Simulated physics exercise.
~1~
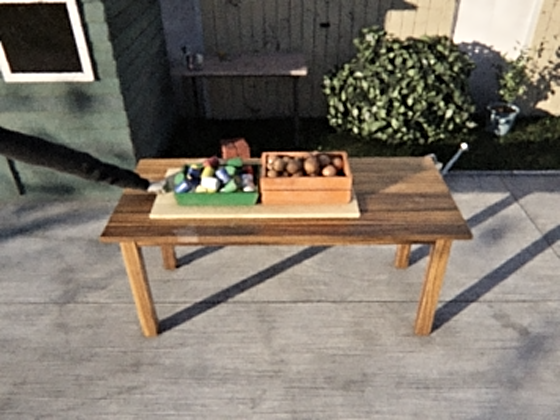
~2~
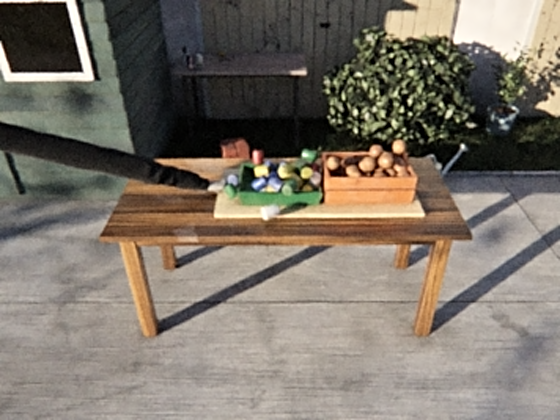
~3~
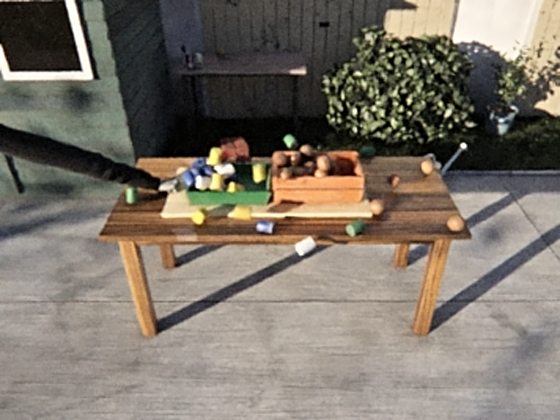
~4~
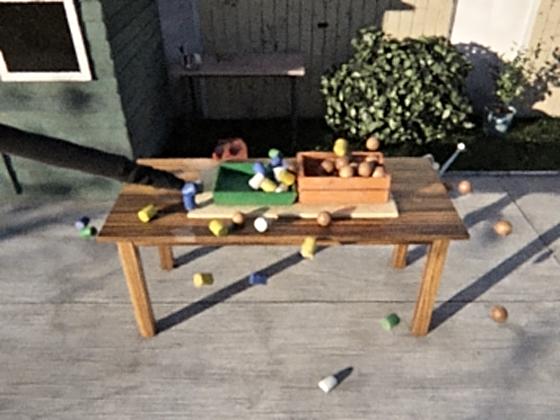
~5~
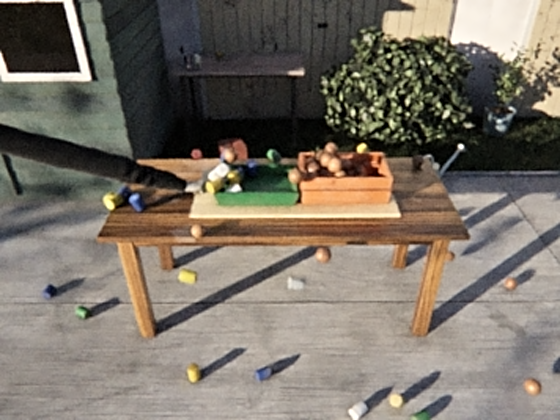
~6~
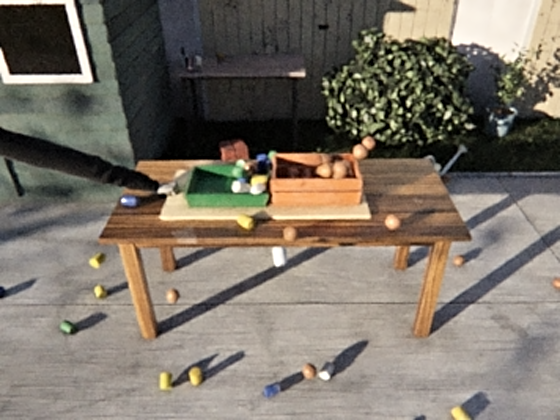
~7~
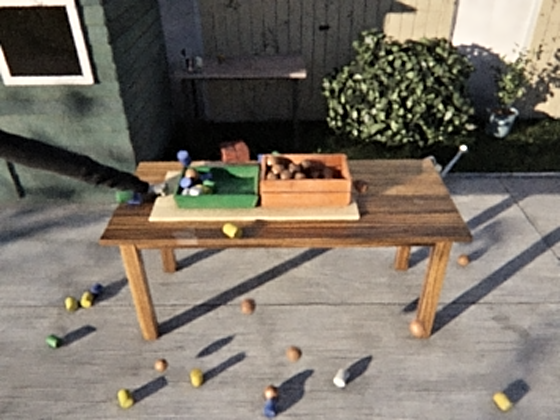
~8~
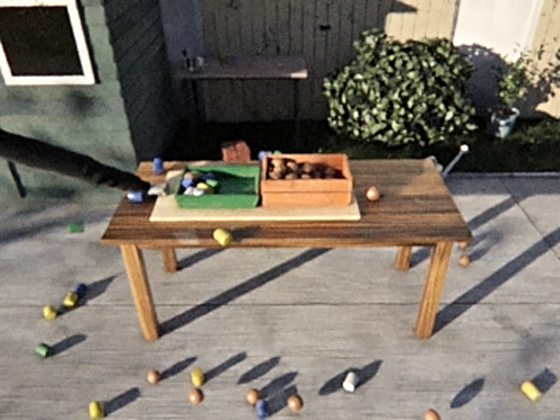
A dark arm shakes two joined crates side to side, spilling many pieces onto the ground.
